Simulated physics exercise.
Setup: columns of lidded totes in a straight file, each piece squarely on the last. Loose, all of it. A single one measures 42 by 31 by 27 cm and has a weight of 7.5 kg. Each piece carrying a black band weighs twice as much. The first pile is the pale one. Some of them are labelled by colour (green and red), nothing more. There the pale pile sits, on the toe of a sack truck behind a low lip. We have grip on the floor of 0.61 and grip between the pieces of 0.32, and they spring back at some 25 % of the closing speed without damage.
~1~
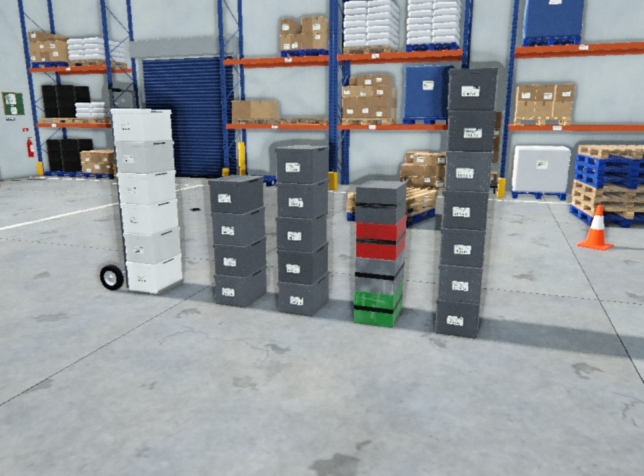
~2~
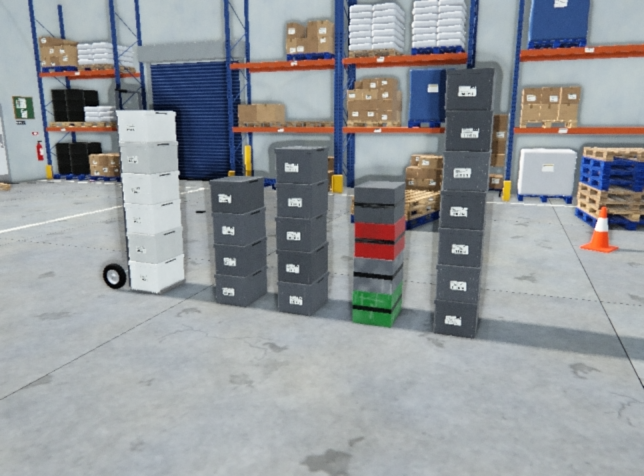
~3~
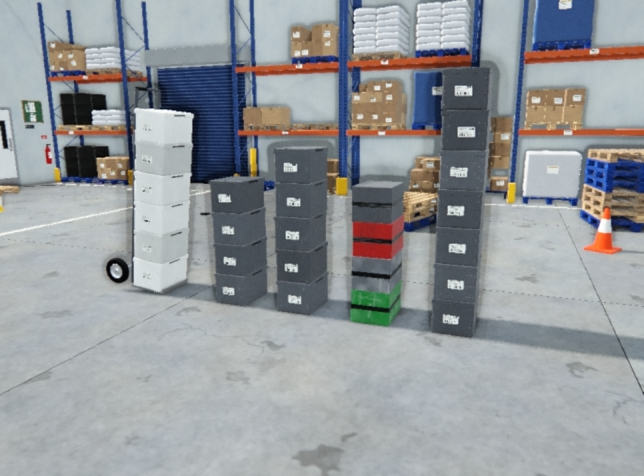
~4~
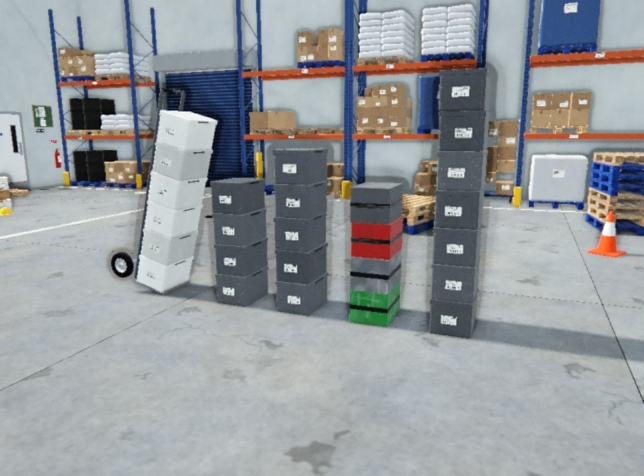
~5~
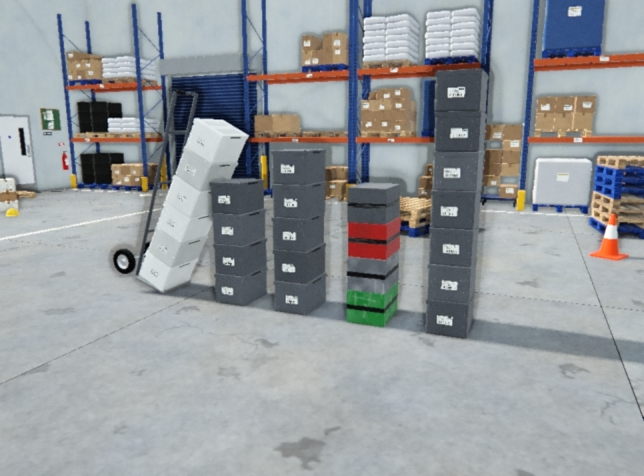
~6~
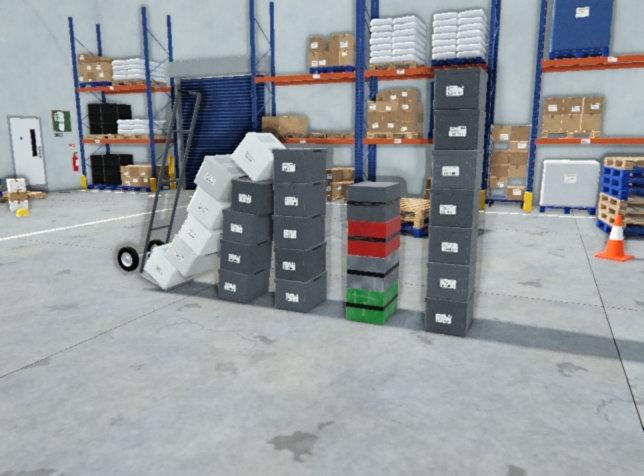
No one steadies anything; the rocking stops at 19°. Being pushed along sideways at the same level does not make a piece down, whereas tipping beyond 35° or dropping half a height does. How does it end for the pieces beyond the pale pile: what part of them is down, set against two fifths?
More than two fifths are down.
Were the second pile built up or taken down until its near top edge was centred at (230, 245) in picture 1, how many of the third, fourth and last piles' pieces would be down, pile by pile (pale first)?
Result: Third pile 0, fourth pile 0, last pile 0.
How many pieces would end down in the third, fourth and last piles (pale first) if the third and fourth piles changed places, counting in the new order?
Down tally in the new order: Third = 4, fourth = 5, last = 7.
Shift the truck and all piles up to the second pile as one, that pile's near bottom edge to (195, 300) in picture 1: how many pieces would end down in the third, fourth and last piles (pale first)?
Pile by pile, third 4, fourth 4, last 7.
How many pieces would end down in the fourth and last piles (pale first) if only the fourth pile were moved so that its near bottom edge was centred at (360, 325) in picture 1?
Result - fourth pile: 4; last pile: 7.
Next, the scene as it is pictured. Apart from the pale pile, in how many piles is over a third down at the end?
In total, 4.
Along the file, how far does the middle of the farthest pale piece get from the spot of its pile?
210 cm.
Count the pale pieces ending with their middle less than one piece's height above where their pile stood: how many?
Count: 2.
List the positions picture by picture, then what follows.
In the first picture (pixels give the middle of a visible side; the camera moves round a little), truck frame 0° forward; green tote (373, 309); red tote (376, 242); none of the others has stirred.
In the second picture, truck frame 1° forward; red tote (374, 241).
In the third picture, truck frame 7° forward, top of the pale pile leaning 7°; red tote (372, 241); none of the others has stirred.
In the fourth picture, truck frame (157, 131) 15° forward, top of the pale pile leaning 15°; red tote (370, 241); none of the others has stirred.
In the fifth picture, truck frame (167, 132) 19° forward, top of the pale pile leaning 28°; red tote (367, 241); none of the others has stirred.
In the sixth picture, truck frame (170, 131) 19° forward, top of the pale pile leaning 42°; red tote (366, 239); green tote (364, 307); steepest lean 6°, the tote at (246, 198); movement in 4 of them.
Then, 0.84 s past the last view, 6 of the pale pile down; 2 of the 20 other totes down; red tote 4° from how it stood; green tote 4° from how it stood.
Then, 2.10 s past the last view, 6 of the pale pile down; 18 of the 20 other totes down; green tote 47° from how it stood; red tote 46° from how it stood, 18 cm lower.
In the end, 5 of the pale pile down; 18 of the 20 other totes down; red tote 48° from how it stood, 20 cm lower; green tote 46° from how it stood. That is 90 per cent. From the last view, middles, red tote near (453, 266), green tote near (390, 293).
